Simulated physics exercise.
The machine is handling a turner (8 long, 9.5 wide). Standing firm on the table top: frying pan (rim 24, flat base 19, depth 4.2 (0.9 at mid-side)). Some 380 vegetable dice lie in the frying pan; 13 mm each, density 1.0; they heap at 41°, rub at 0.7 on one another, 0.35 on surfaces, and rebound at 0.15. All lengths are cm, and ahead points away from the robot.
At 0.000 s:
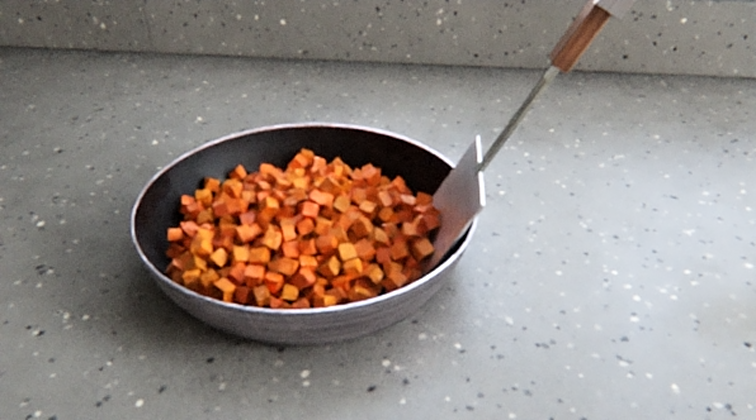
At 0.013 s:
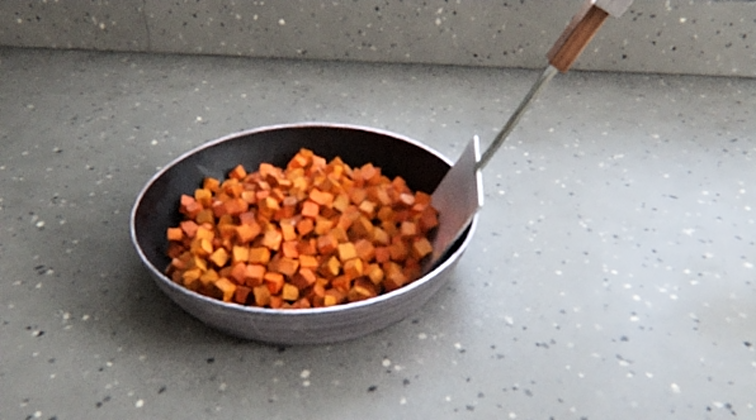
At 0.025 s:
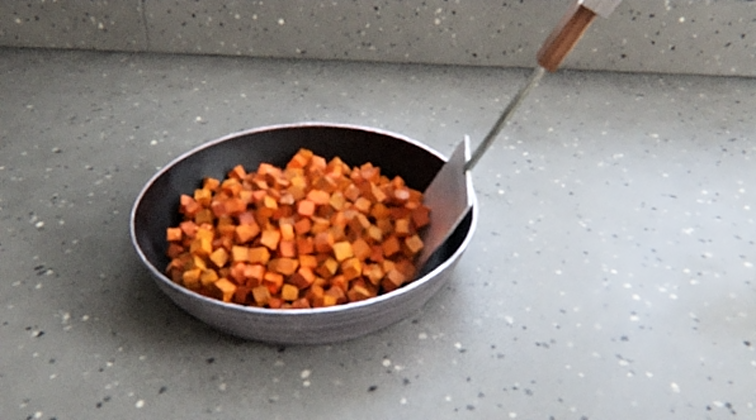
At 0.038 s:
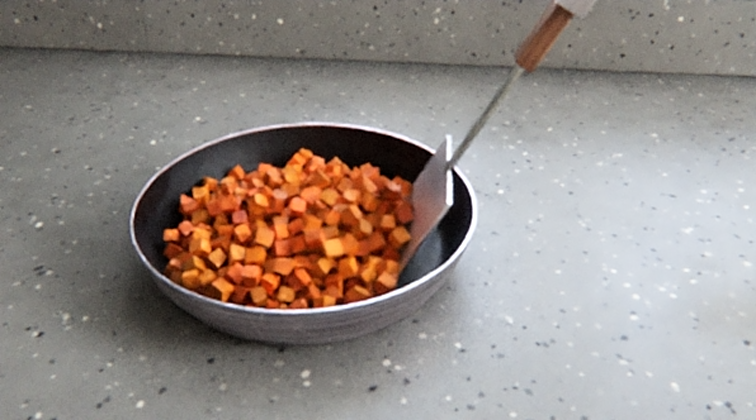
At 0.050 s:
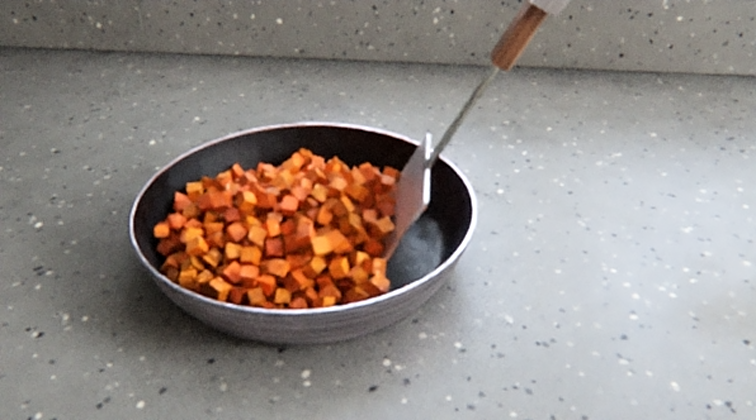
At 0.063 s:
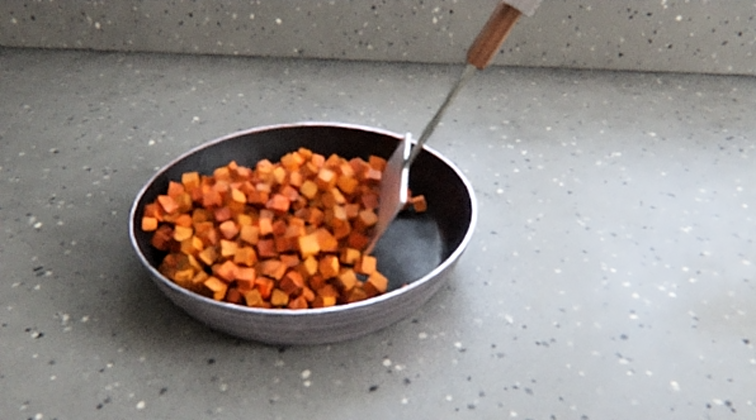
A dark frying pan with a pale rim sits on a grey speckled countertop, seen from above at an angle by a still camera. It holds a heap of small orange vegetable cubes, with a metal turner with a brown handle upright at its right side. The turner moves steadily left through the pan, pushing the cubes leftward and baring some dark base, while a few cubes slip past its blade.
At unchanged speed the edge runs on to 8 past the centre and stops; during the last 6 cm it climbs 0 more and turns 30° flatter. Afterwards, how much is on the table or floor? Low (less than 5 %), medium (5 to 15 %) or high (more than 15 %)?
A high share, more than 15 %, ends on the table or floor.
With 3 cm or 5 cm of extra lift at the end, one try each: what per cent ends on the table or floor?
About 35 and 35 per cent.
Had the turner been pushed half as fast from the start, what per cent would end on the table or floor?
Then about 10 per cent.
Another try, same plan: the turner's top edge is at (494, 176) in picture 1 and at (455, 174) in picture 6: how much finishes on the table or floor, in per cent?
About 0 per cent.
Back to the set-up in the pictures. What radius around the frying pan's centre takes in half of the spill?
Roughly 18 cm.
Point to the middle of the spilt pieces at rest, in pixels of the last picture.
At about (91, 222).
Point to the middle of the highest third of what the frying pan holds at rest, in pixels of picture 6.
Around (198, 195).
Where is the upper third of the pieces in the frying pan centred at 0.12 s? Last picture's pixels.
At about (236, 191).
After 0.09 s, sloping 62°, highest piece 7 above the table; 381 in the frying pan.
After 0.12 s, sloping 53°, highest piece 9 above the table; 379 in the frying pan, 2 on the blade or in flight.
After 0.34 s, sloping 32°, highest piece 16 above the table; 307 in the frying pan, 57 on the table or floor, 17 on the blade or in flight.
After 1.39 s, sloping 32°, highest piece 6 above the table; 304 in the frying pan, 77 on the table or floor.
At rest, 304 in the frying pan, 77 on the table or floor. That is 20 % on the table or floor.
